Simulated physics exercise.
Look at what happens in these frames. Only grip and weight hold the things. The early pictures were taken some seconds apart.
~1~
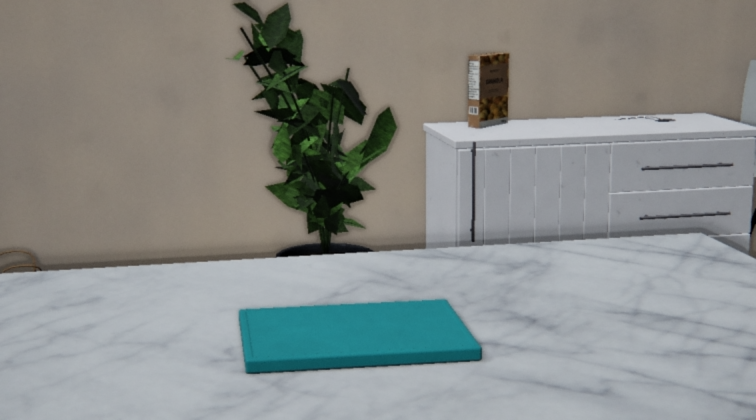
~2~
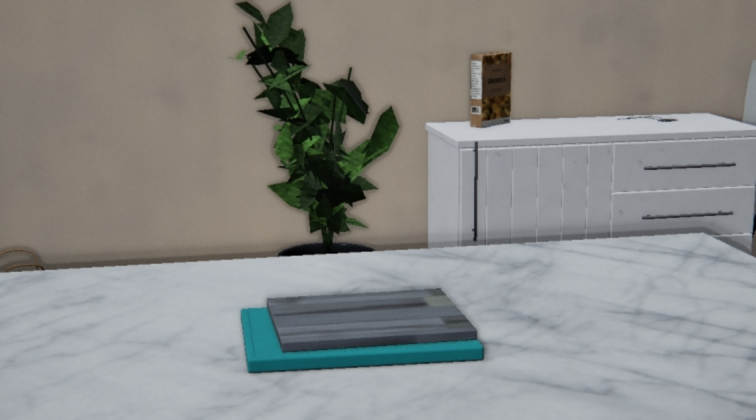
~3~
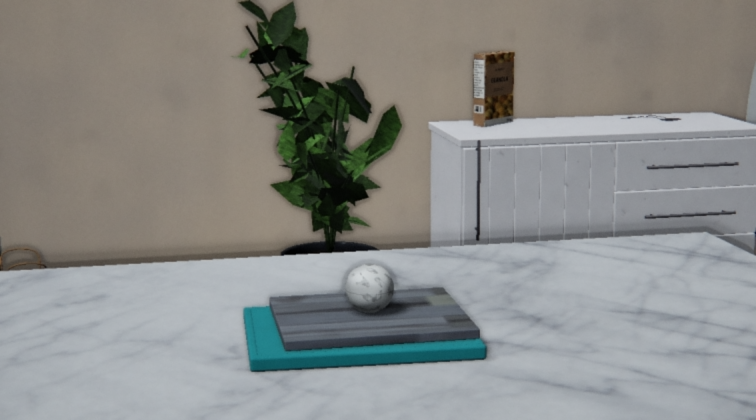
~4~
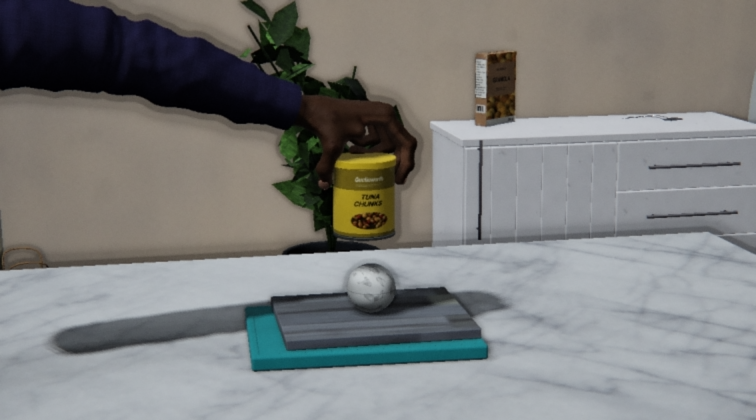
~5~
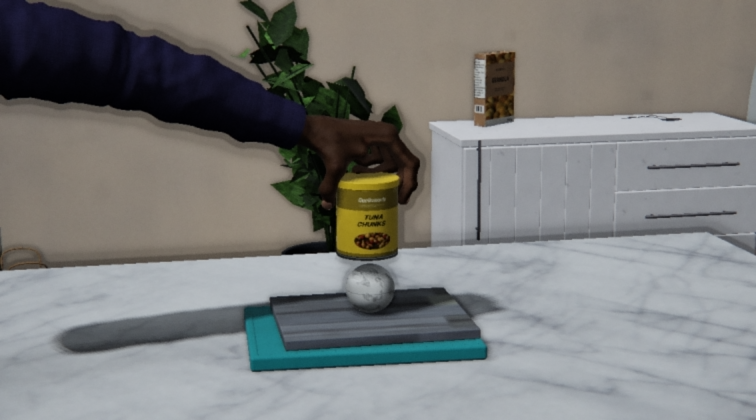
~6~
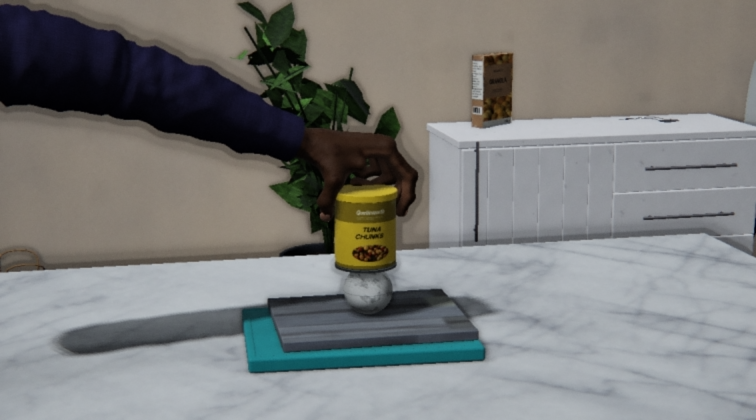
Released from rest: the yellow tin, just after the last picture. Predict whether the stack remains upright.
Prediction: The stack falls over.
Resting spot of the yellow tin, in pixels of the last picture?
Close to pixel (181, 318).
Then, 0.60 s after the last picture, yellow tin now fallen.
Then, 0.90 s after the last picture, things are still on the move.
At rest, fallen, yellow tin; the other 3 in place. Seen from the same camera at the end, yellow tin near (182, 318). The pile comes apart.
